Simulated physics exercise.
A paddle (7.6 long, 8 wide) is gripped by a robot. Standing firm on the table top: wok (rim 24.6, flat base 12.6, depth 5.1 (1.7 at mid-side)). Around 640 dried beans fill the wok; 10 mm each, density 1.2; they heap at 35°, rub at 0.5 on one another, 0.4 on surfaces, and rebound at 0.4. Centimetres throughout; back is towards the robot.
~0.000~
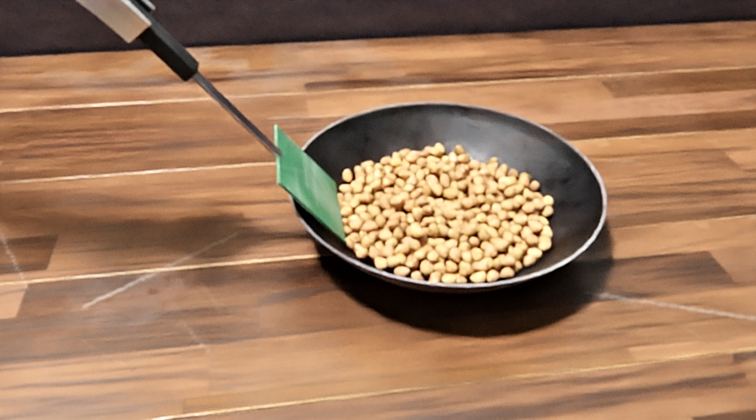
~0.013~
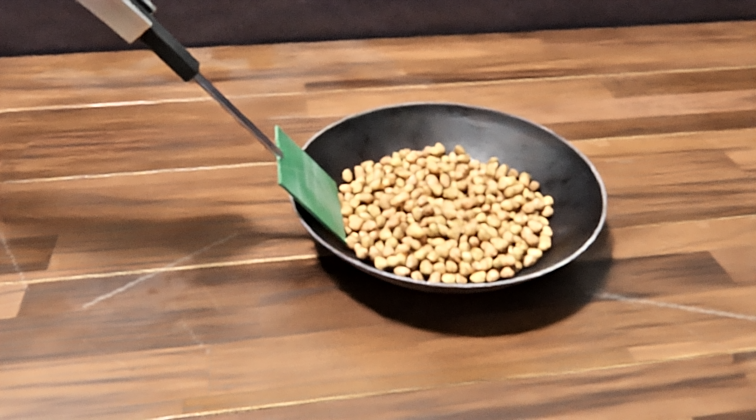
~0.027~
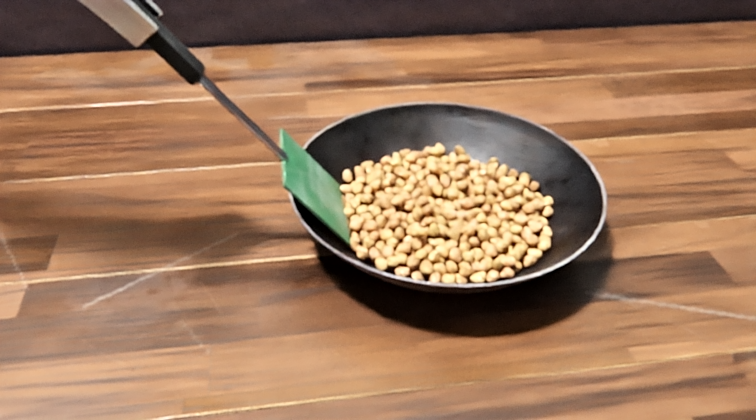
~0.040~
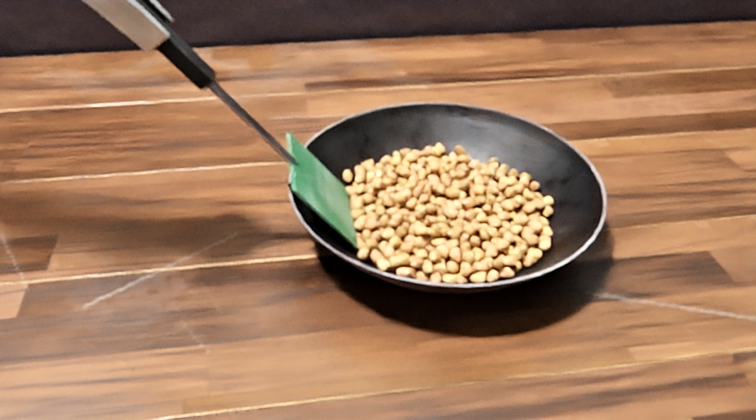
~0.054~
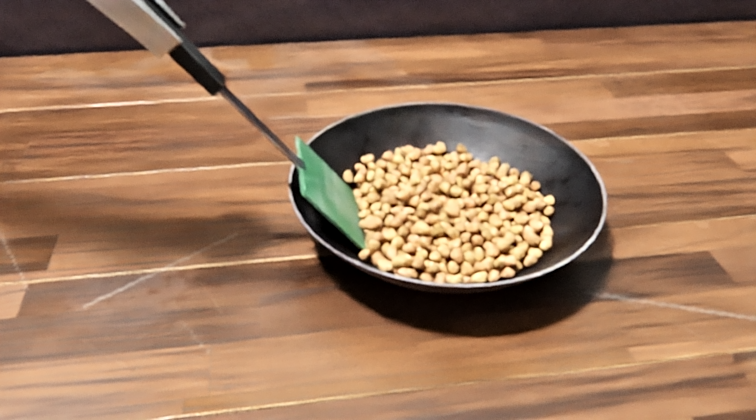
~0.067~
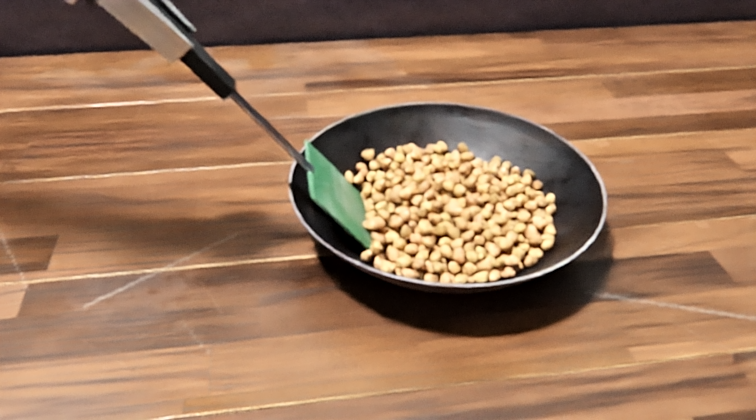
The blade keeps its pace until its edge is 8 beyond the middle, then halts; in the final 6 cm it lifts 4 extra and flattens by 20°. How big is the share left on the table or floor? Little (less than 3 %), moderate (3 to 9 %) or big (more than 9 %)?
A big share, more than 9 %, ends on the table or floor.
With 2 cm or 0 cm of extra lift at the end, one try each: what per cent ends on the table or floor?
Some 20 and 20 per cent.
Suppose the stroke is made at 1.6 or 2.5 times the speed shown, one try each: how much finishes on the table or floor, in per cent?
Some 25 and 35 per cent.
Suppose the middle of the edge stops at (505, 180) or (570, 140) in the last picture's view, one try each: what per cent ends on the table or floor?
About 0 and 30 per cent.
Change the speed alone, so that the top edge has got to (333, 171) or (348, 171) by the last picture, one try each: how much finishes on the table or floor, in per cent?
Some 30 and 30 per cent.
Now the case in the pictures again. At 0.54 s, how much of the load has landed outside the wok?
Roughly 15 per cent.
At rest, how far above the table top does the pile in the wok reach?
Roughly 6.0 cm.
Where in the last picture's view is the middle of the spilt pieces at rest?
Around (623, 209).
By 0.18 s, sloping 53°, highest piece 7 above the table; 644 in the wok, 1 on the blade or in flight.
By 0.28 s, sloping 45°, highest piece 7 above the table; 630 in the wok, 15 on the blade or in flight.
By 0.54 s, sloping 33°, highest piece 7 above the table; 529 in the wok, 106 on the table or floor, 10 on the blade or in flight.
By 1.59 s, sloping 33°, highest piece 6 above the table; 529 in the wok, 116 on the table or floor.
Final count, 529 in the wok, 116 on the table or floor. That is 18 % on the table or floor.
